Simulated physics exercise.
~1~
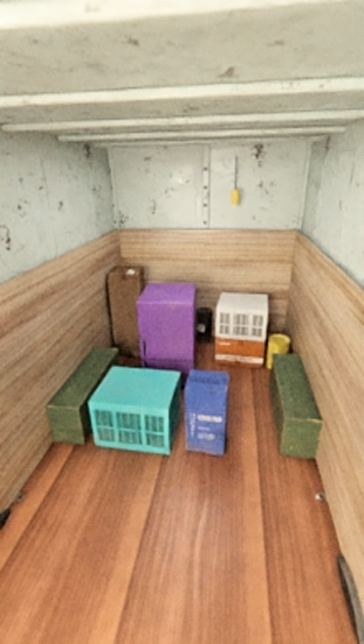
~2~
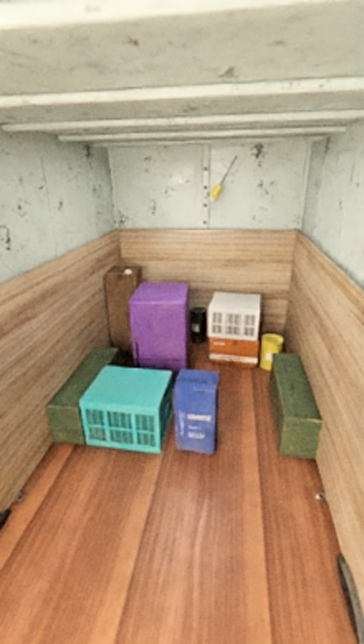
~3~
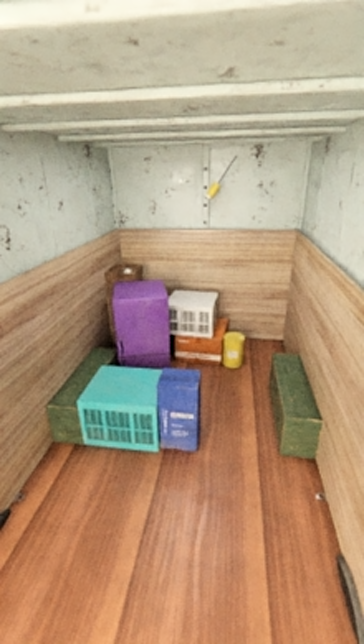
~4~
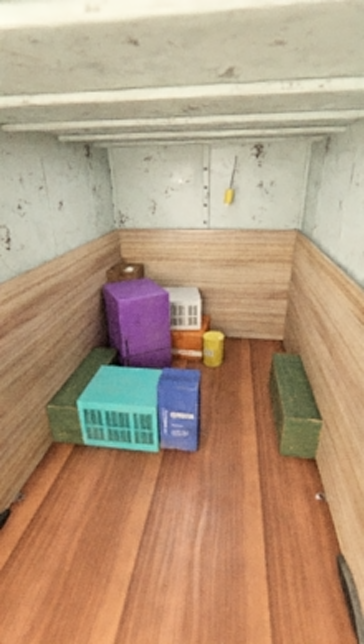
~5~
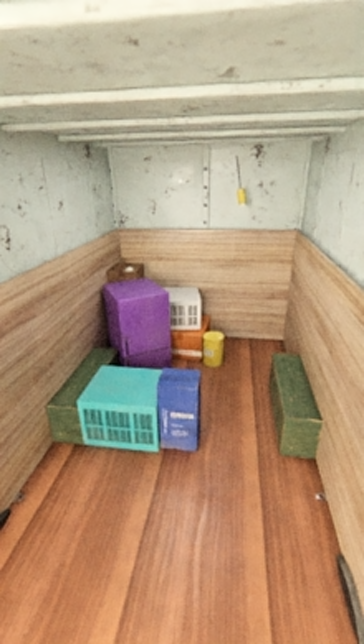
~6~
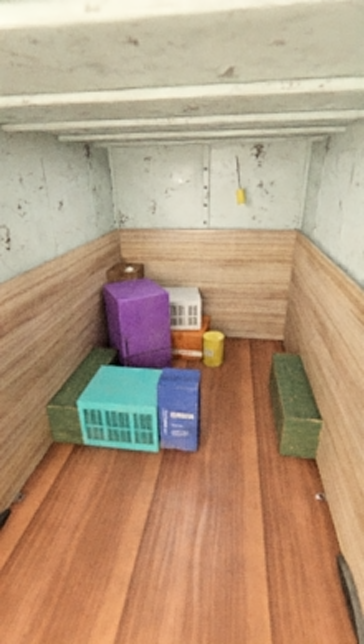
The purple box and most other items slide left across the van floor, then rest.
